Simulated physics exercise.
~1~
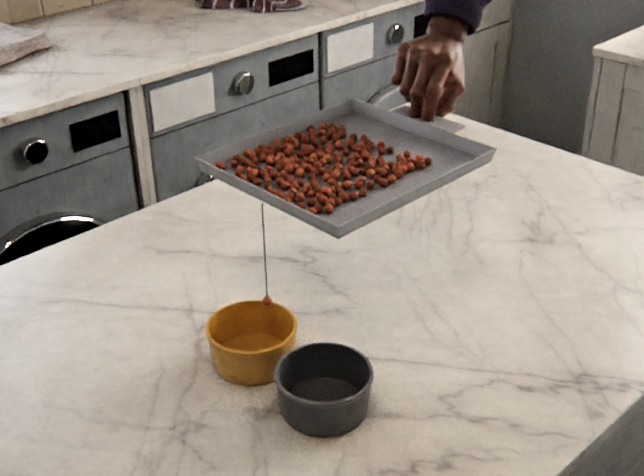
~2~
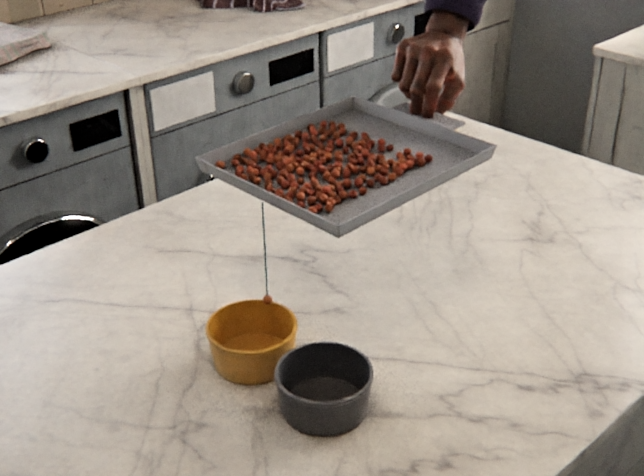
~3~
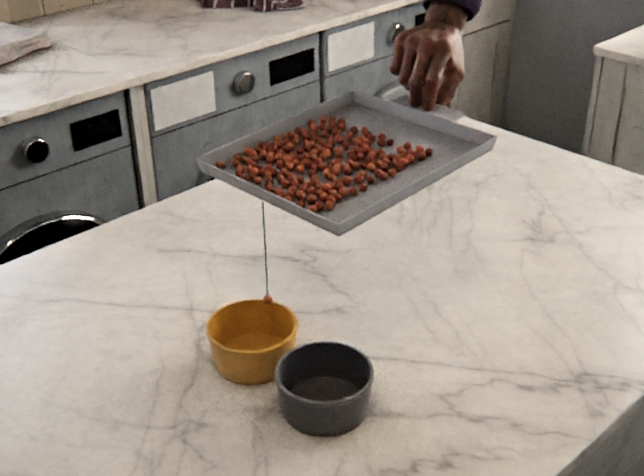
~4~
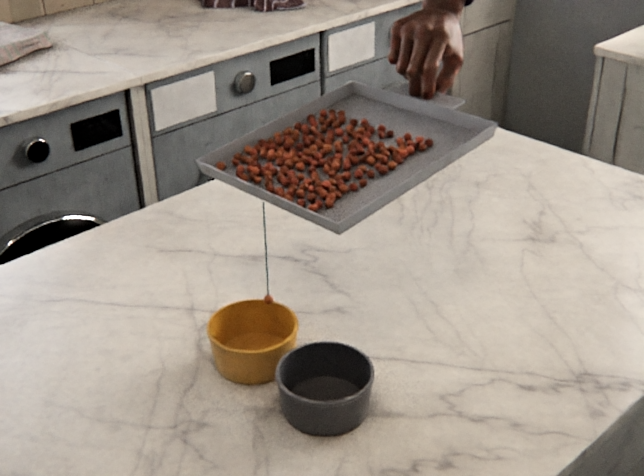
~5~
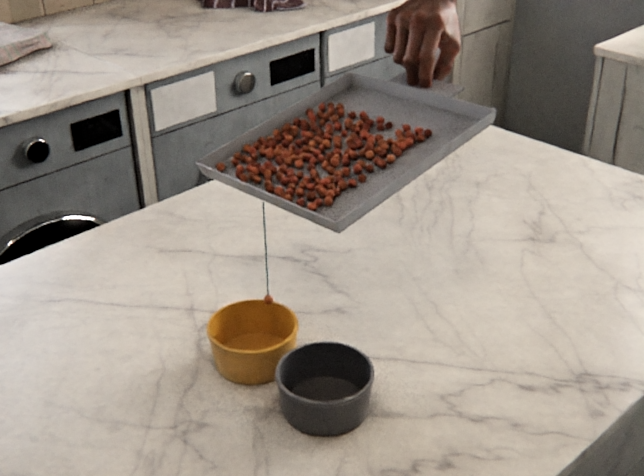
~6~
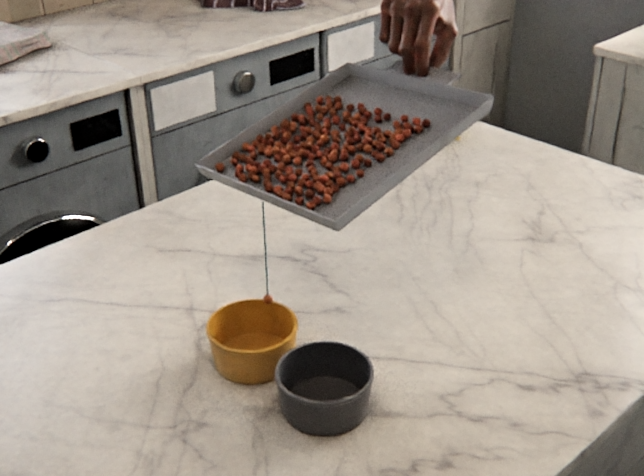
On a marble counter, a hand slowly tilts a gray tray of reddish-brown pellets above two dishes.
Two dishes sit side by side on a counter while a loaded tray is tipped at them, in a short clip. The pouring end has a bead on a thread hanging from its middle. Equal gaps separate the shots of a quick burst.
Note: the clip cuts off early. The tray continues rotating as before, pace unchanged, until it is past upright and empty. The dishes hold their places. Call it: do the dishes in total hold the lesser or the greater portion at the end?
In total they hold the lesser portion.
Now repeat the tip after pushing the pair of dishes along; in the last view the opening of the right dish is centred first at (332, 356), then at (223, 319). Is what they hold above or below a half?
In order, they'd catch a minor share, and next a major share.
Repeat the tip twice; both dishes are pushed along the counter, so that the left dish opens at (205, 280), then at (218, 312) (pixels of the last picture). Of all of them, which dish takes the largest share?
In turn: The left-side dish; the left-side dish.
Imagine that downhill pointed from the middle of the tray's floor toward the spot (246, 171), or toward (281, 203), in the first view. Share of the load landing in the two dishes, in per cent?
The share is 10 per cent in the first and 50 per cent in the second.
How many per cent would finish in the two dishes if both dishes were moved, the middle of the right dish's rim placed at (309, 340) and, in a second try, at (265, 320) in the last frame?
Trial 1: 40 percent; trial 2: 60 percent.
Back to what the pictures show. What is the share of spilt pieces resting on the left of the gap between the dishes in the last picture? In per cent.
Roughly 100 in a hundred.
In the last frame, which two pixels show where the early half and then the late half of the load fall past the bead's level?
Roughly at (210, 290) first, and then at (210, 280).
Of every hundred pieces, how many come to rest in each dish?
I'd say some 30 in a hundred wind up in the left dish, and some 0 in a hundred in the right.
Shortly afterwards, tray tipped steeply; all but a few on the tray; only a few outside both.
Next, tray tipped right over; all but a few on the tray; only a few outside both; only a few in the air.
Some moments later, tray tipped past a quarter turn; near a quarter in the left dish; the bulk outside both.
In the end, tray tipped past a quarter turn; none at all in the right dish; near a quarter in the left dish; the bulk outside both.
